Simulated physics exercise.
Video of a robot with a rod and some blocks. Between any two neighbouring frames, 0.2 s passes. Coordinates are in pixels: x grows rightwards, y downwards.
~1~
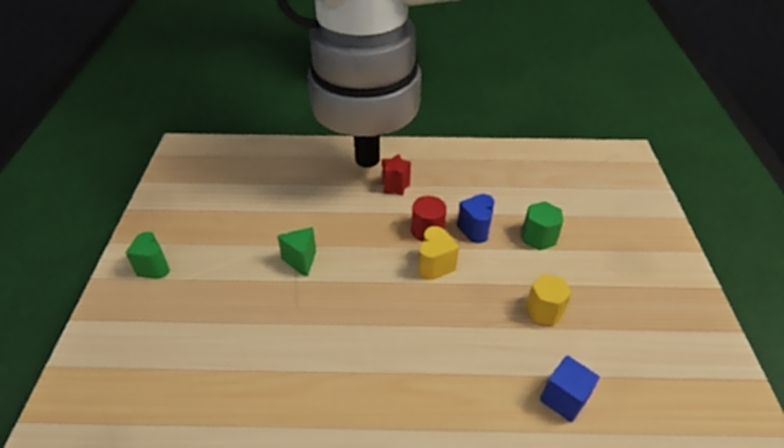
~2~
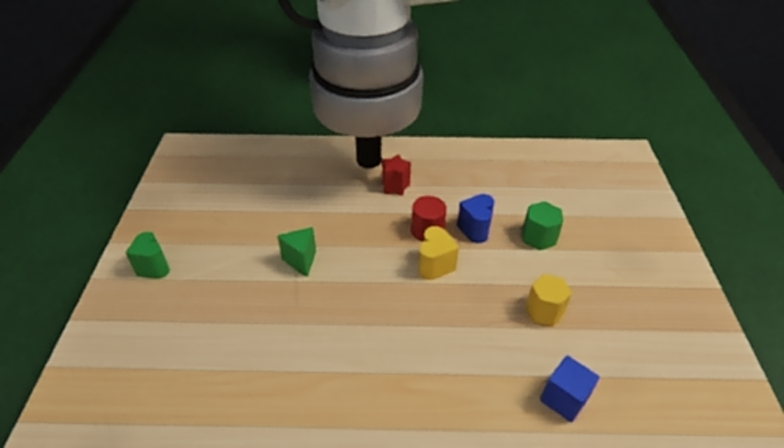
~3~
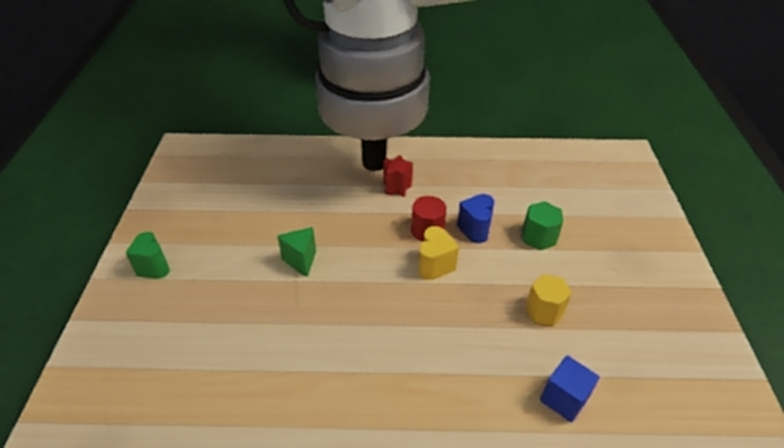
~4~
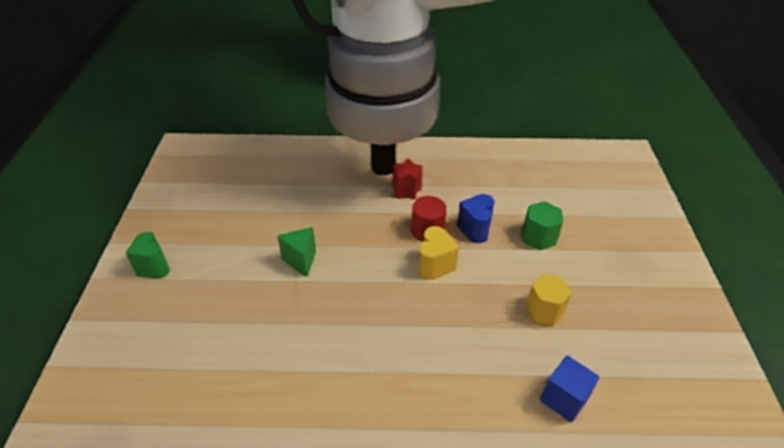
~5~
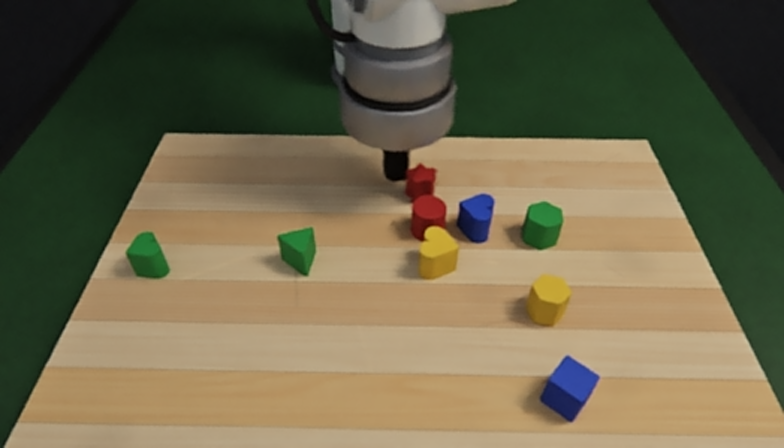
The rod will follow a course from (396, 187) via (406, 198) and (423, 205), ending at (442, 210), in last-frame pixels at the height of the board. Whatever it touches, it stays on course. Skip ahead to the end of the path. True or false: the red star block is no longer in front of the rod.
False - the claim does not hold.
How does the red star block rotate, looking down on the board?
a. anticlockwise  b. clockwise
My answer is option a.
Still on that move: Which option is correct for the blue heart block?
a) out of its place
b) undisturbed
b (undisturbed)
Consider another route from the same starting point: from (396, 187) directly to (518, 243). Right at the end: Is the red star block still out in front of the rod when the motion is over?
Yes.
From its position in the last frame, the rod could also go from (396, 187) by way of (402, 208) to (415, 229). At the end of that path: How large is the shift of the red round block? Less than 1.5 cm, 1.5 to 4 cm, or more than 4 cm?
Of the three bands, it's 1.5 to 4 cm.
The first path, step by step. Halfway along, rod (415, 190); red star block (441, 178), turned 50° anticlockwise.
At the end, rod (443, 198); red star block (468, 181), turned 65° anticlockwise; red round block still; blue heart block still.
